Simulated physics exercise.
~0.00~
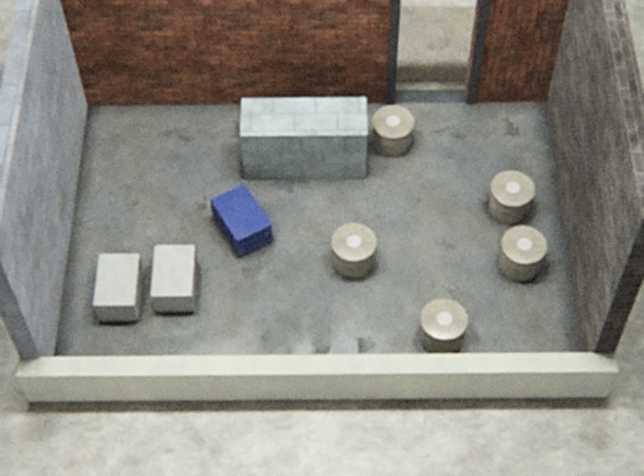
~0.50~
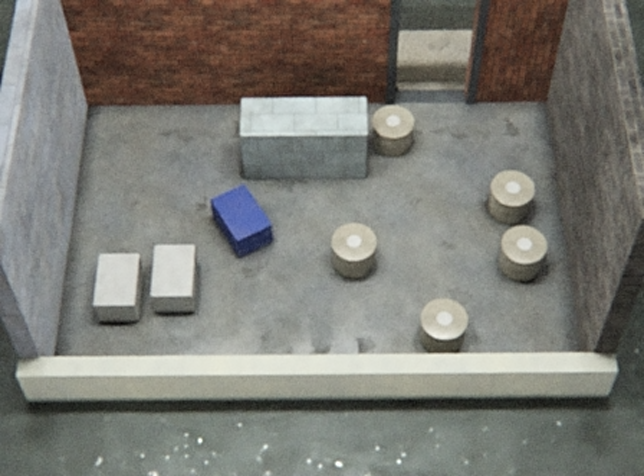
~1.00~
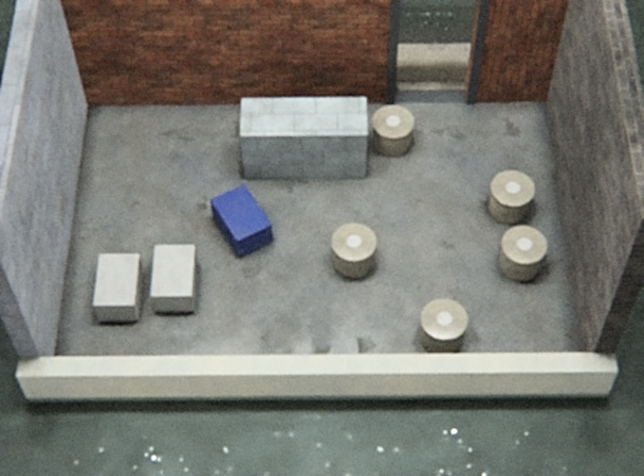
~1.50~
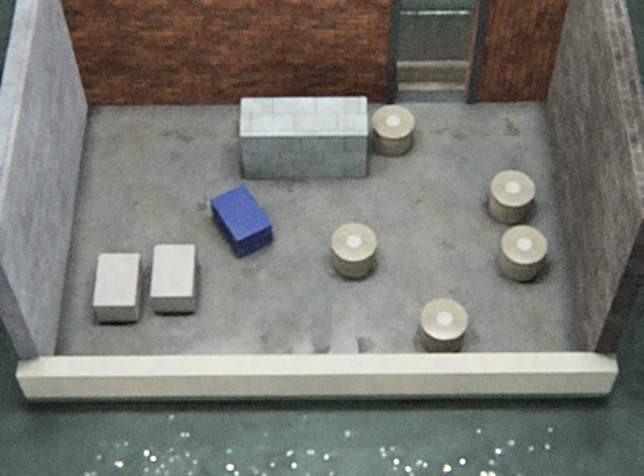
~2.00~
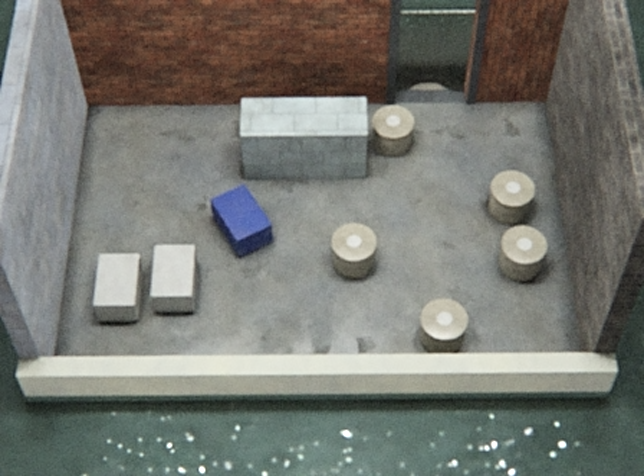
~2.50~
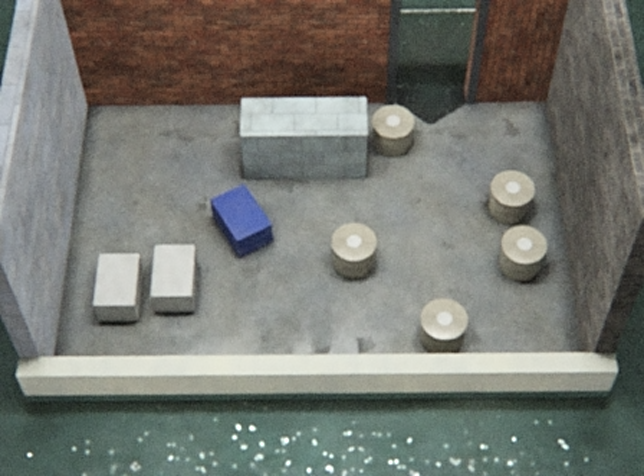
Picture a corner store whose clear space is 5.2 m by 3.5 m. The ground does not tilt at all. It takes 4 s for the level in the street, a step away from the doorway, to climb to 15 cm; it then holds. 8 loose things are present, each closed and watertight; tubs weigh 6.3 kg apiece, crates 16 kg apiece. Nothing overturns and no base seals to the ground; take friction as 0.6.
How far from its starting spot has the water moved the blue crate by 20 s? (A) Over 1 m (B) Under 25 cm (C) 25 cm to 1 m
B.
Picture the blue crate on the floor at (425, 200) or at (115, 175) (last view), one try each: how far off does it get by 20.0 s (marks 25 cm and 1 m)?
In that order: It ends far away; it slides a little.
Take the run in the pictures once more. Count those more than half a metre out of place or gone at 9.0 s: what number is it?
By my tally, 4.
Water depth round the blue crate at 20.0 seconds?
About 6 cm.
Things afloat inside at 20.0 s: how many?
At that moment 6.
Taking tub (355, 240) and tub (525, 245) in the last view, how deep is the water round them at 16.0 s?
Depths: Near 5 cm, then near 9 cm.
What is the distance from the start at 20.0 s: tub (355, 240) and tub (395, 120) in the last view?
One is off by 250 cm, the other by 300 cm, in the order asked.
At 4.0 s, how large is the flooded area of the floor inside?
Roughly 2.5 m2.
After 4.0 s the blue crate is near (241, 212), 0.0 m from its start, aground; 0 afloat.
After 9.0 s the blue crate is near (241, 212), 0.0 m from its start, aground; 3 afloat.
After 16.0 s the blue crate is near (241, 212), 0.0 m from its start, aground; 5 afloat.
After 20.0 s the blue crate is near (241, 212), 0.0 m from its start, aground; 6 afloat.
